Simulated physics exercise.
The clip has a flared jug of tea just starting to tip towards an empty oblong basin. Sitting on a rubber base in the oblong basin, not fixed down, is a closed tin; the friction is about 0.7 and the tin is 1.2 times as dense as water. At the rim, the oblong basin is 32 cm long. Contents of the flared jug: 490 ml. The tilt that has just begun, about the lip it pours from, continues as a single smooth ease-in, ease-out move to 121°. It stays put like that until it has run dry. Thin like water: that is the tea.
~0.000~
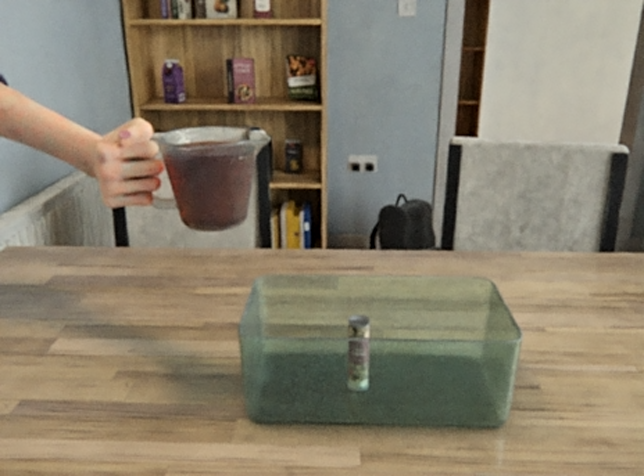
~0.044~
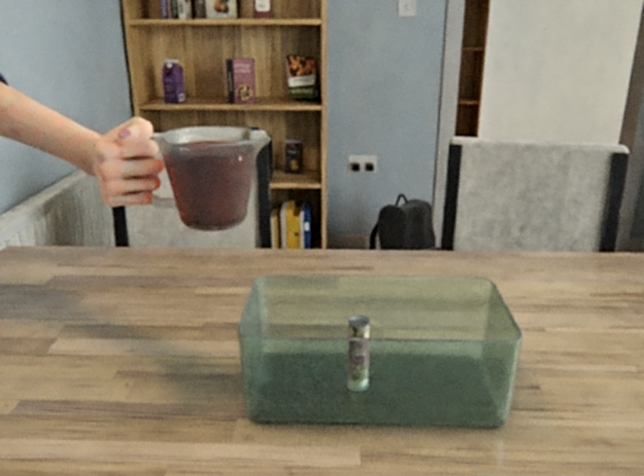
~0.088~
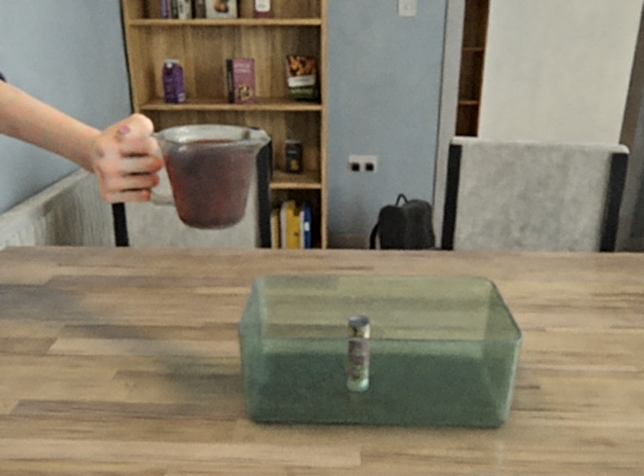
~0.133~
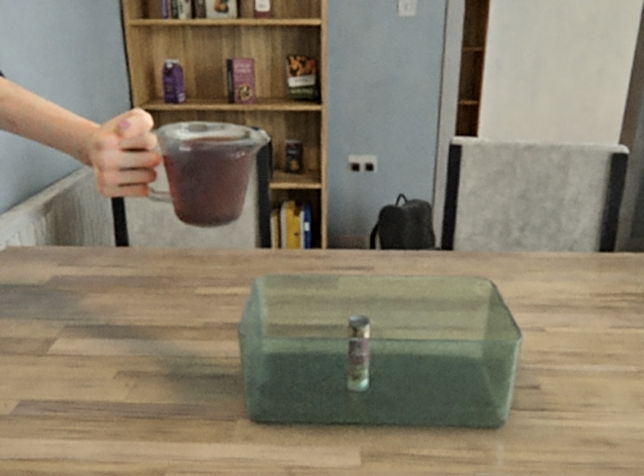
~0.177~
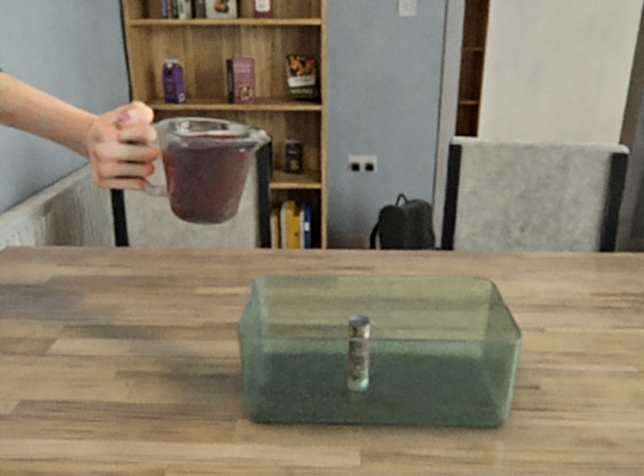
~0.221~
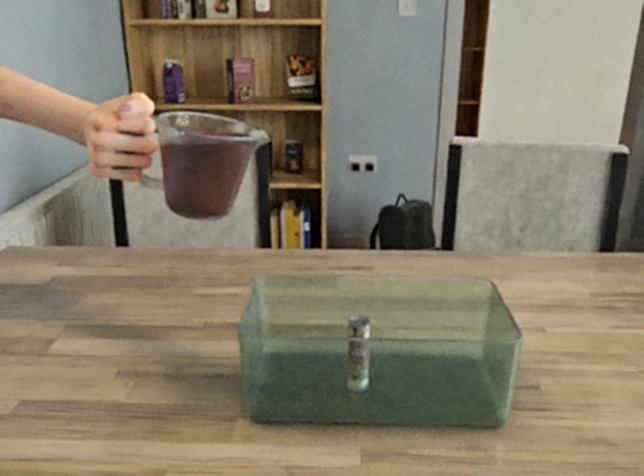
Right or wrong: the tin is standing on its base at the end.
Right, it is standing.
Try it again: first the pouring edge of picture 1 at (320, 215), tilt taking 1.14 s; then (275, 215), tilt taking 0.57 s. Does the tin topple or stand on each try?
First it stays on its base; then it tips over.
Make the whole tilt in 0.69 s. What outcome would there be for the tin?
With that tilt, the tin stays on its base.
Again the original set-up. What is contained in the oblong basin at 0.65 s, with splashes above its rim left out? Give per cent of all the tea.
At that time the basin holds about 4 per cent of the liquid.
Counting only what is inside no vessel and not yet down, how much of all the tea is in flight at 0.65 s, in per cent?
Roughly 30 percent.
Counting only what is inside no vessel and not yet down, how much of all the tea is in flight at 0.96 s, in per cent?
Some 34 % is up in the air.
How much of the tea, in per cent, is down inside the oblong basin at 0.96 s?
That comes to about 62 percent.
By 0.65 s the tilt is 73° and 67 per cent is still to pour; the tin stands where it began.
By 0.96 s the tilt is 114° and 5 per cent is still to pour; the tin stands where it began.
By 1.28 s the tilt is 121° and 0 per cent is still to pour; the tin stands where it began.
By 1.64 s the tilt is 121° and 0 per cent is still to pour; the tin stands where it began.
At rest the tin stands where it began.
